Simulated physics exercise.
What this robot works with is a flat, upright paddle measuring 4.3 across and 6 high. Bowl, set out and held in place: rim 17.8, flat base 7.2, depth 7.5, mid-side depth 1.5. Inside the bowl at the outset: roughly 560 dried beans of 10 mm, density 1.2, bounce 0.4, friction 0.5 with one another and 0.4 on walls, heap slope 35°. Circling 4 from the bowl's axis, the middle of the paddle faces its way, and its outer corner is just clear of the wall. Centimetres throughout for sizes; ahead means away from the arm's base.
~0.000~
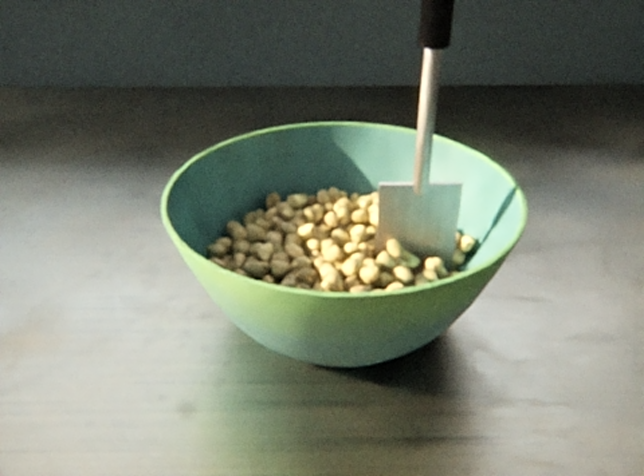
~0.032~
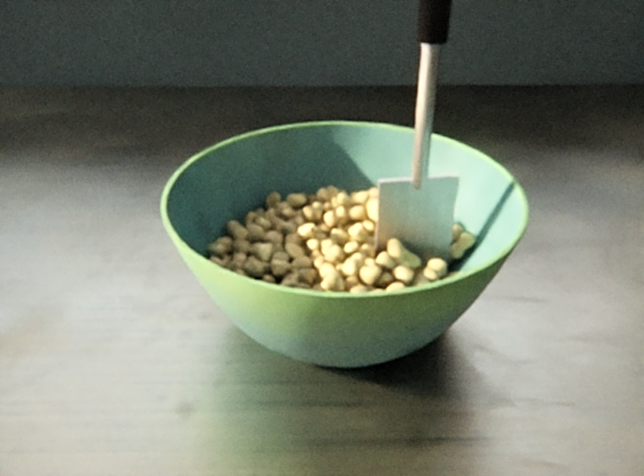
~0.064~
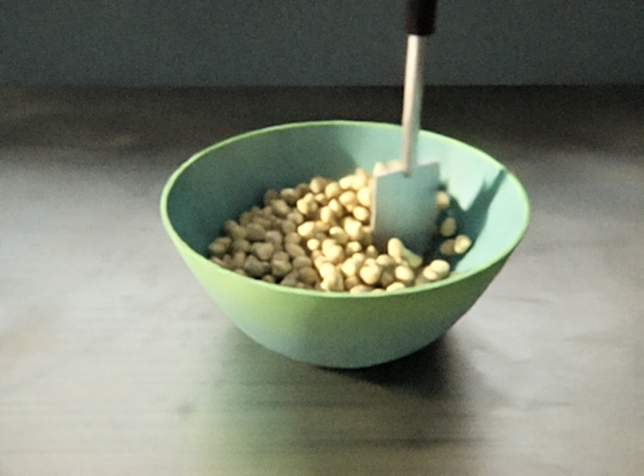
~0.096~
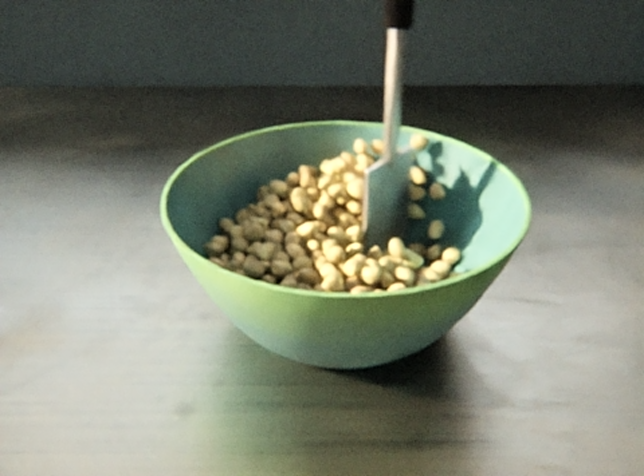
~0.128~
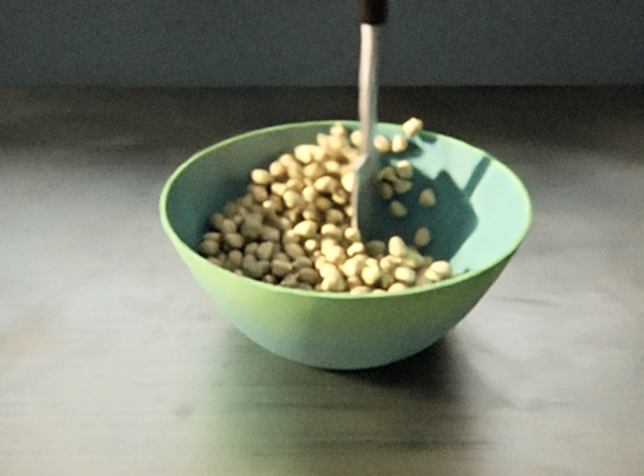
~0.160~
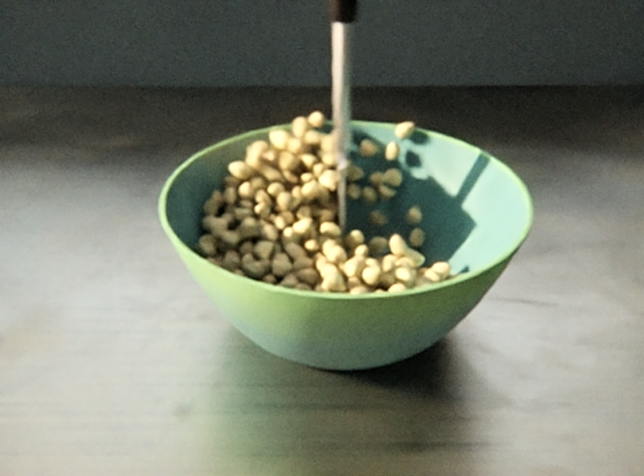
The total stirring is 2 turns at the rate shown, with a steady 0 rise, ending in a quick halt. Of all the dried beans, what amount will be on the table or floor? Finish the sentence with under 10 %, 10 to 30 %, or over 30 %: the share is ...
The share is 10 to 30 %.
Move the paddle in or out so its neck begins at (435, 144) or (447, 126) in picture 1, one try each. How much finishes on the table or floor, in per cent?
Around 25 per cent on the first try, around 25 per cent on the second.
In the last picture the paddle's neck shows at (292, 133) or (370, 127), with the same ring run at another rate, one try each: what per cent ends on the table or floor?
About 40 and 15 %.
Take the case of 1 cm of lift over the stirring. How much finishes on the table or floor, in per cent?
Some 15 per cent.
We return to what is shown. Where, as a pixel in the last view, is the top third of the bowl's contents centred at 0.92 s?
(298, 278).
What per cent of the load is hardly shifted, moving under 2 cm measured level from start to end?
I'd put it at about 10 in a hundred.
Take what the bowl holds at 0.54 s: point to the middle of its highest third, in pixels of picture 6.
Near (453, 205).
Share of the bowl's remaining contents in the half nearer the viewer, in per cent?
35 %.
After 0.54 s, 337° round, highest piece 10 above the table; 506 in the bowl, 36 on the table or floor, 13 in flight or on the tool.
After 0.92 s, 224° round, highest piece 9 above the table; 467 in the bowl, 84 on the table or floor, 4 in flight or on the tool.
After 1.31 s, 0° round, highest piece 8 above the table; 434 in the bowl, 120 on the table or floor, 1 in flight or on the tool.
After 2.01 s, 0° round, highest piece 8 above the table; 434 in the bowl, 121 on the table or floor.
In the end, 434 in the bowl, 121 on the table or floor. That is 22 % on the table or floor.
